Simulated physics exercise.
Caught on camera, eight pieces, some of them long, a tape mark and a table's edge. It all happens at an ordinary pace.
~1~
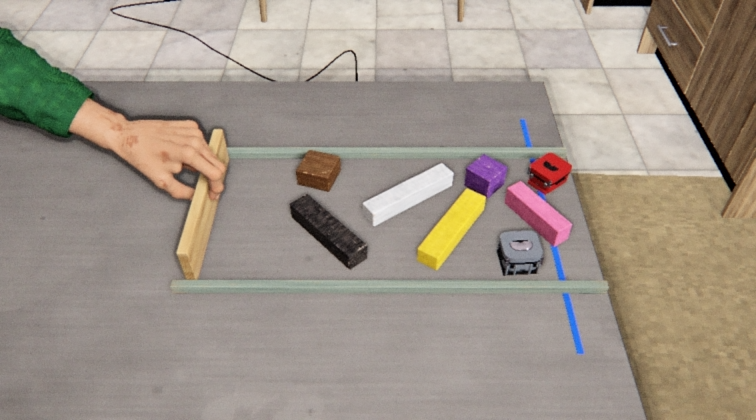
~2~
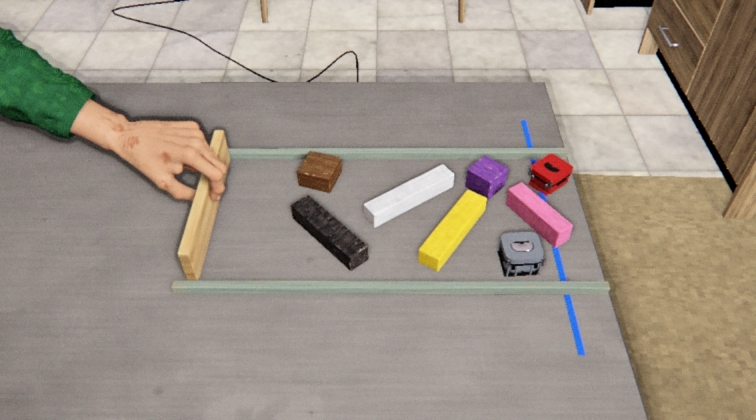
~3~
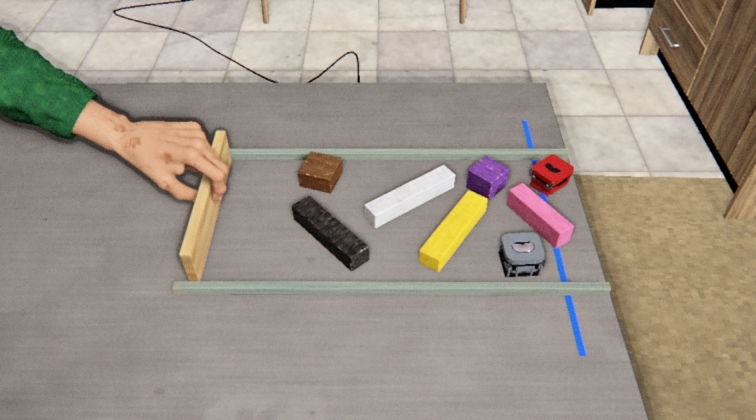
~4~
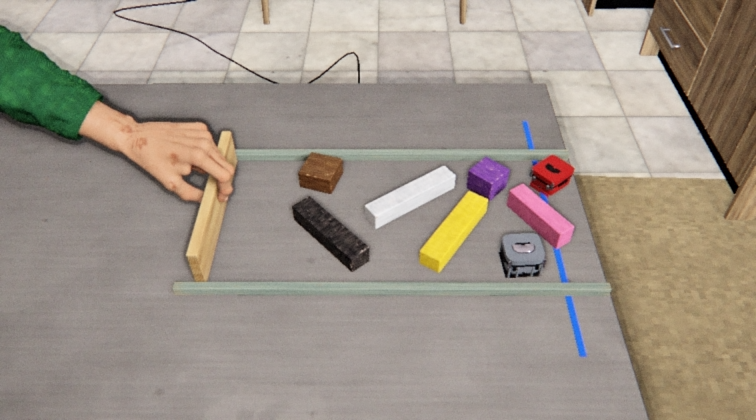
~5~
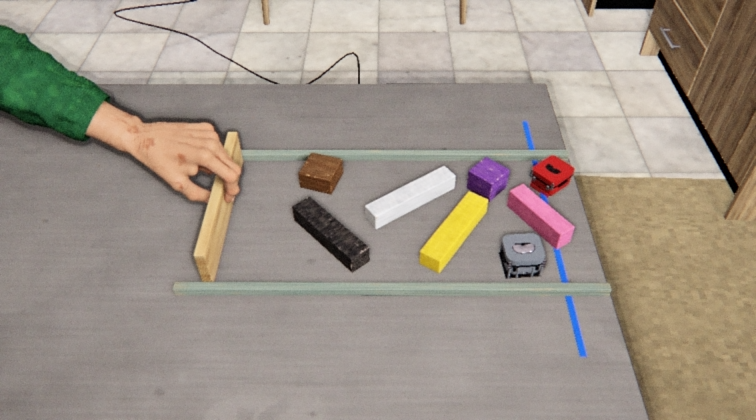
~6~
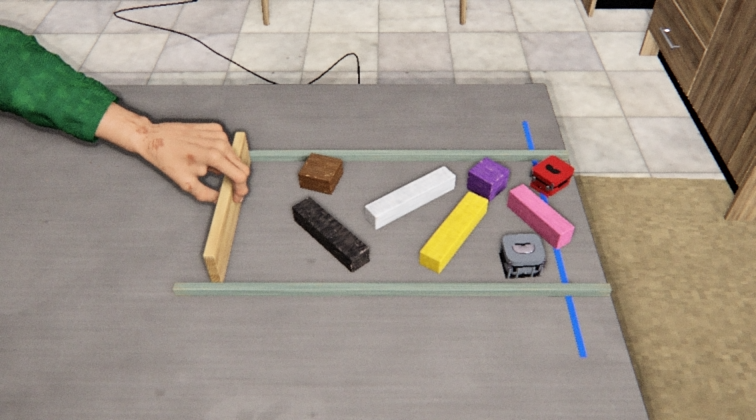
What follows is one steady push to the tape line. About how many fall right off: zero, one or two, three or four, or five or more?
Here the number that fall off is five or more.
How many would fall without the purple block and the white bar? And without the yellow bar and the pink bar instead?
It would be 3 and 3.
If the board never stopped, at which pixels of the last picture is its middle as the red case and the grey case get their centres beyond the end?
Near (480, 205) and (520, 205).
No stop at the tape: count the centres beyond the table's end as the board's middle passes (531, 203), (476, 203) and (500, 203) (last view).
In that order 4, 0 and 1.
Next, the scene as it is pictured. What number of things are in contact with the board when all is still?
In contact: 2.
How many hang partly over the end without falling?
0 of them.
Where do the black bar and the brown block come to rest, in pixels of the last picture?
Near (569, 240) and (557, 170).
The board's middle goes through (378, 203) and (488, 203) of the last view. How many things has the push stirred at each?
At the one place 3, at the other 8.
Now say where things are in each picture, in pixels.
The first picture shows red case (549, 174); pink bar (537, 213); grey case (519, 253); board (206, 201); tape (547, 216).
The second picture shows pink bar (538, 214); black bar (329, 232).
The third picture shows grey case (521, 255); board (209, 202).
The fourth picture shows red case (551, 177); purple block (488, 179).
The fifth picture shows pink bar (539, 216); white bar (411, 197).
The sixth picture shows red case (551, 177); pink bar (539, 216); grey case (522, 256); board (230, 203); tape (549, 219).
Early on, none off yet; red case at rest near (551, 177); pink bar at rest near (539, 216); grey case at rest near (522, 256).
A while later, none off yet; red case at rest near (552, 177); pink bar moving near (544, 217); grey case moving near (529, 259).
Finally, the number that fall off is five or more; lost, white bar, yellow bar, purple block, grey case, pink bar and red case.
